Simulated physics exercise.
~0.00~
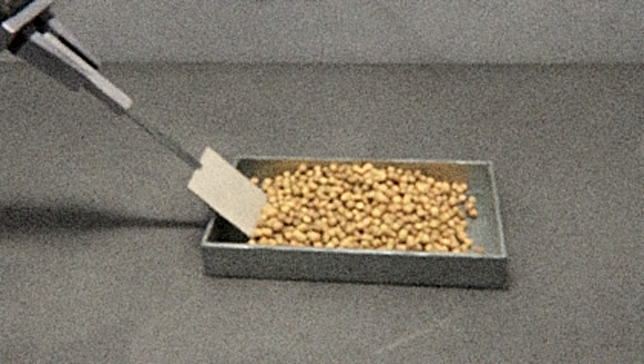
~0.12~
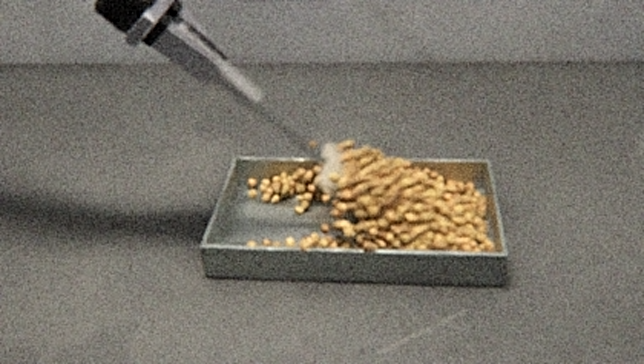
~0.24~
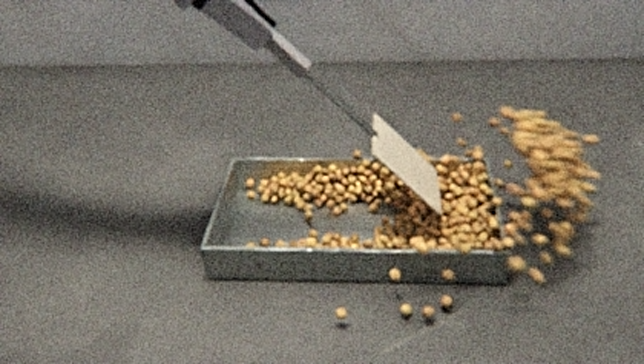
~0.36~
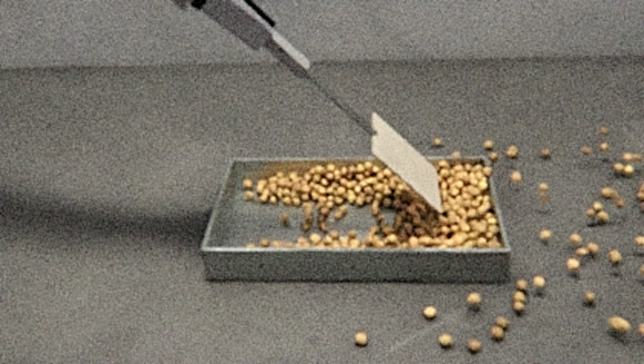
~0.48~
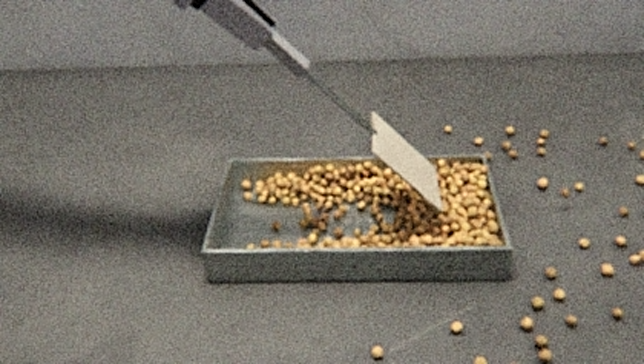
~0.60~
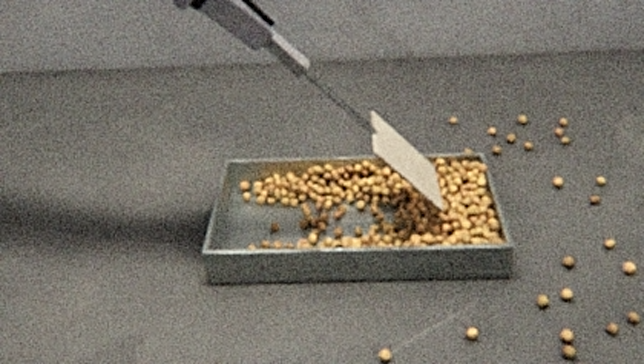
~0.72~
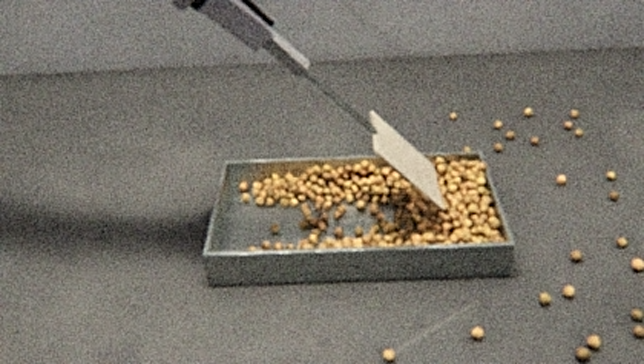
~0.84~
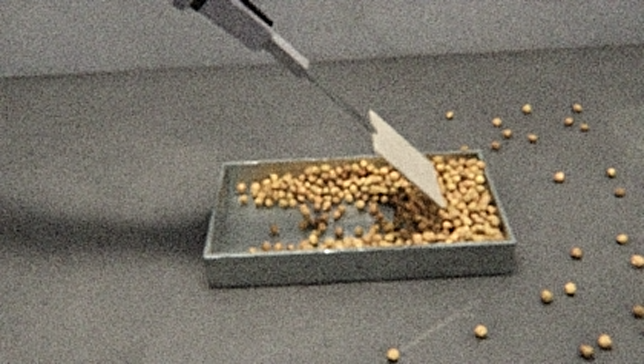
To begin with, a robot arm holds a flat spatula at the left end of a shallow grey tin filled with dried chickpeas. The blade sweeps right through the tin, pushing the chickpeas into a heap towards the right side. As it continues right and rises a little, a dense clump flies over the right end, while a few drop in front. The blade then stops, and the spilled chickpeas scatter and roll across the grey surface. Finally, the spatula stays still above the tin, with most chickpeas still inside and the others spread out to the right and in front.
